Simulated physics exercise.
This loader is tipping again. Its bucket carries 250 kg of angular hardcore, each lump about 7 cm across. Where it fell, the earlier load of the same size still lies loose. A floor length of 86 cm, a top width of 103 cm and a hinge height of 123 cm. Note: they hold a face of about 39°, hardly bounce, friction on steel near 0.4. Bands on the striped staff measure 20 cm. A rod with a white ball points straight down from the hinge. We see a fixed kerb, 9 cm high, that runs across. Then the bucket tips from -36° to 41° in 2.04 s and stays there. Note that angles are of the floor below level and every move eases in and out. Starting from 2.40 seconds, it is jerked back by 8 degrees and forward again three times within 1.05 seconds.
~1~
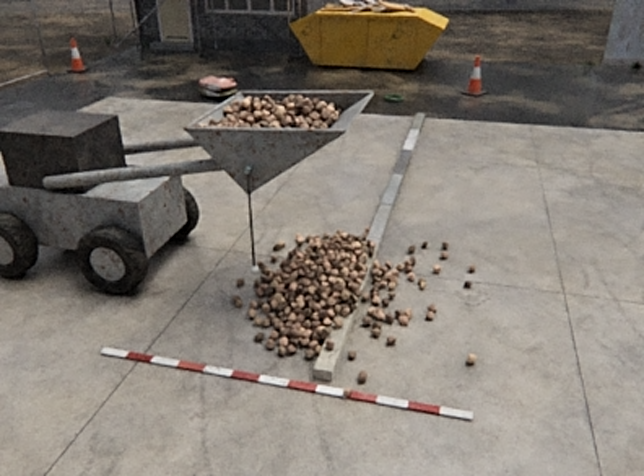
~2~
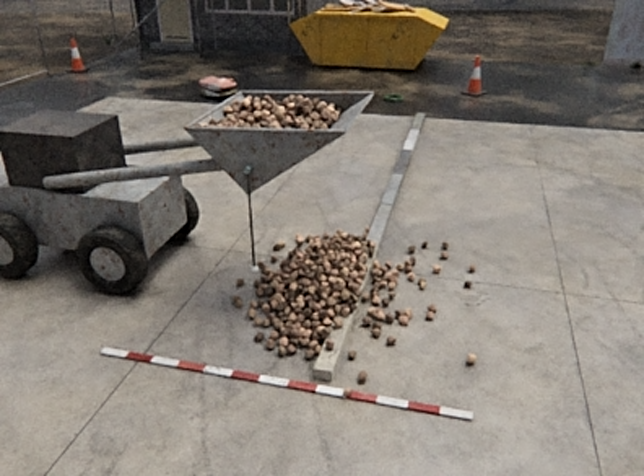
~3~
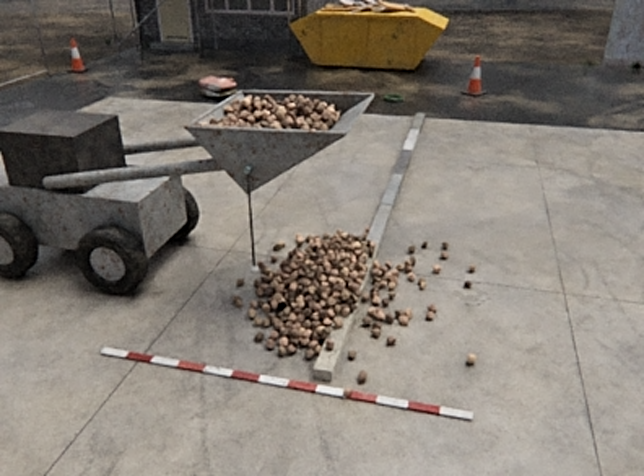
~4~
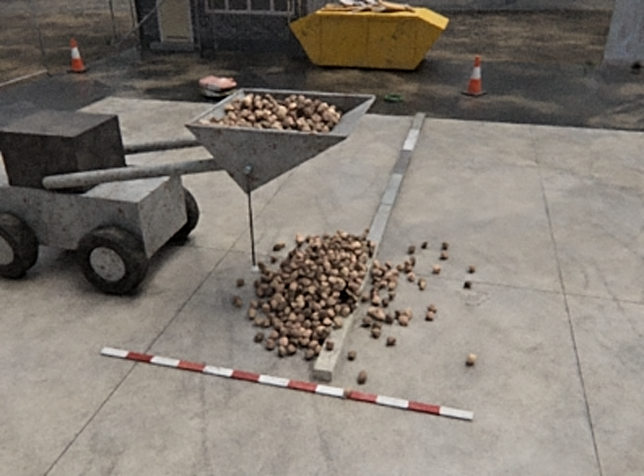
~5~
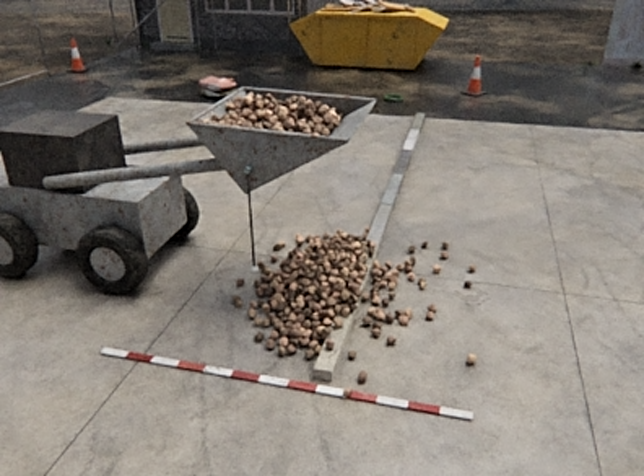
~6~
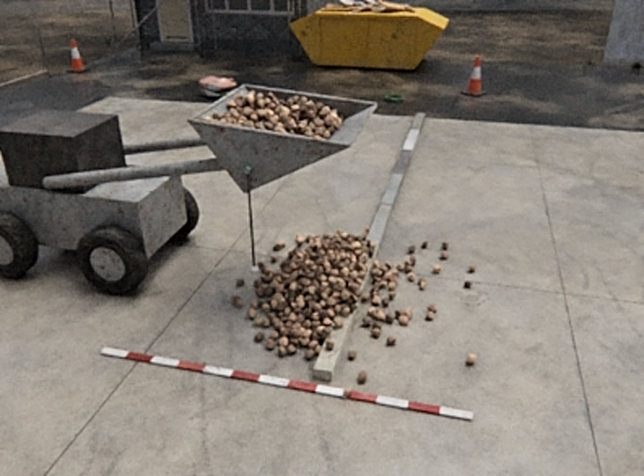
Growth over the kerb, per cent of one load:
90 percent.
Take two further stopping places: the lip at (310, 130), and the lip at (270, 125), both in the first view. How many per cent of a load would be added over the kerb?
Close to 55 per cent, followed by close to 10 per cent.
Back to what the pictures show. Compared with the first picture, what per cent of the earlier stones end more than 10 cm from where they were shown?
Roughly 0 per cent of them.
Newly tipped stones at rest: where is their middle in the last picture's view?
Around (395, 287) in the last picture.
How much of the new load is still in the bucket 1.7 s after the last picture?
It keeps some 25 percent of its load.
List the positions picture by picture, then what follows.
The first picture shows lip at (345, 132), floor tilted -36°, highest stones at (303, 106). The earlier load is highest near (332, 260), 27 cm above ground level, 91 % on this side of the kerb, 9 % over the kerb.
The second picture shows lip at (345, 132), floor tilted -36°, highest stones at (303, 106).
In the third picture, the bucket is at -35°, its lip at (346, 134); the top of the load is at (295, 106).
In the fourth picture, the bucket is at -33°, its lip at (347, 137); the top of the load is at (280, 105).
In the fifth picture, the bucket is at -31°, its lip at (348, 141); the top of the load is at (263, 103).
The sixth picture shows lip at (350, 146), floor tilted -28°, highest stones at (252, 101).
Then, 1.1 s after the last picture the floor is at 29°; in per cent of one load, 100 in the bucket, 92 on this side of the kerb, 9 over the kerb; the foremost stones are at (450, 285).
Then, 1.7 s after the last picture the floor is at 41°; in per cent of one load, 27 in the bucket, 124 on this side of the kerb, 50 over the kerb; the foremost stones are at (452, 290).
Then, 3.5 s after the last picture the floor is at 41°; in per cent of one load, 0 in the bucket, 102 on this side of the kerb, 98 over the kerb; the foremost stones are at (523, 311).
Then, 5.9 s after the last picture the floor is at 41°; in per cent of one load, 0 in the bucket, 102 on this side of the kerb, 98 over the kerb; the foremost stones are at (523, 311). Net gain over the kerb, 90.
